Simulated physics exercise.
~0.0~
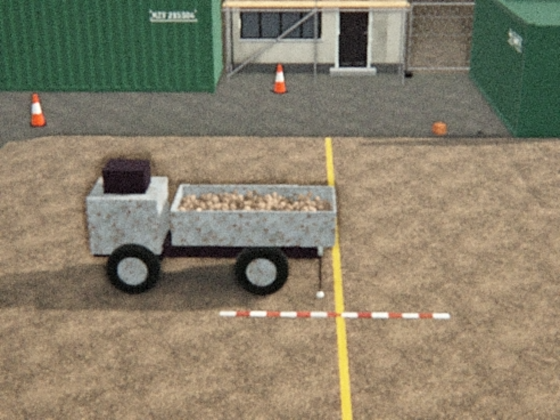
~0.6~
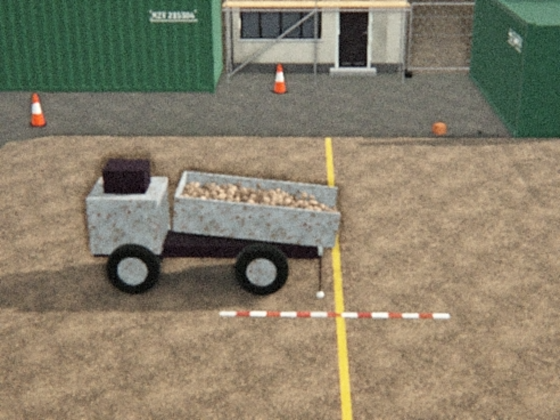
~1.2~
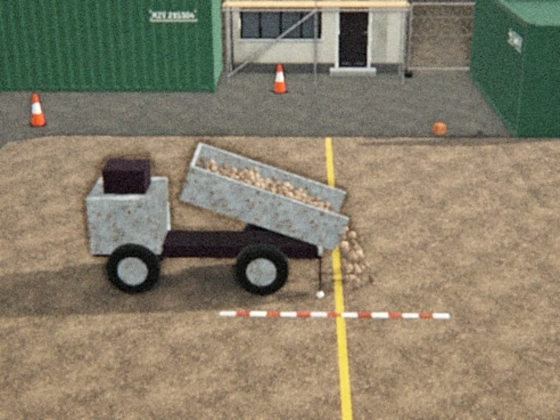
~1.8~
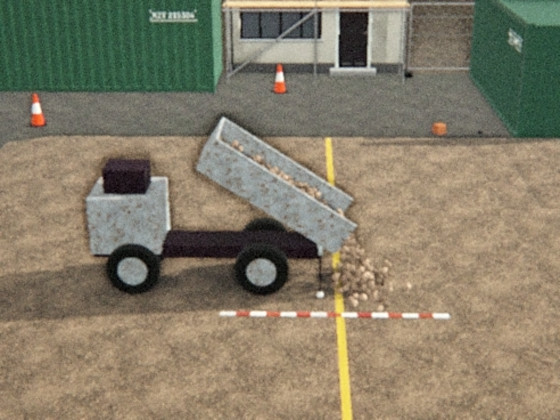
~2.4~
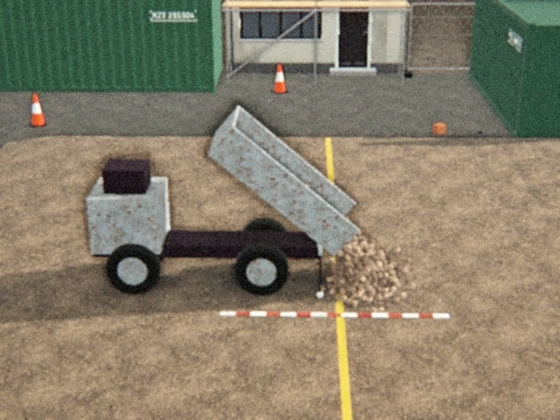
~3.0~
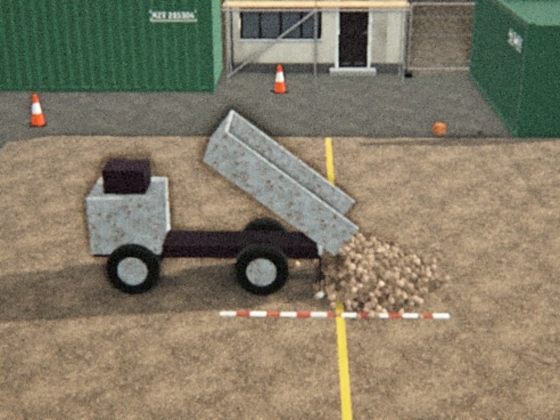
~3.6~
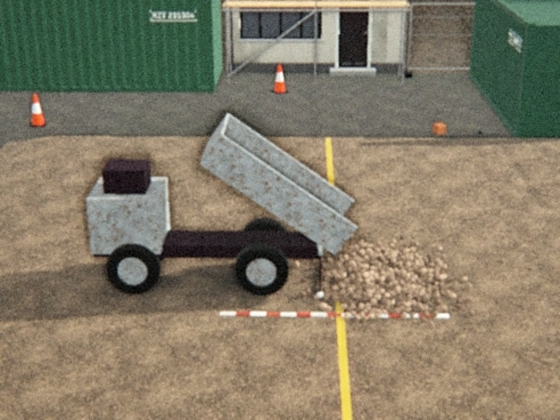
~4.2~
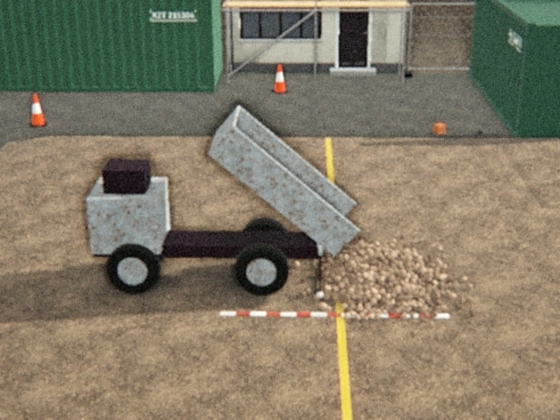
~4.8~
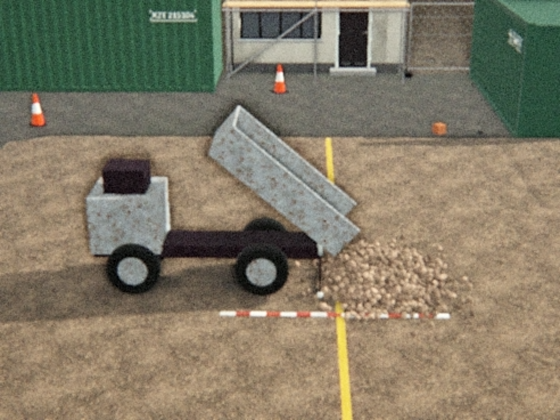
Grey tipper truck raising its bed and pouring crushed rock across a yellow line, jolting slightly, then holding raised and empty.
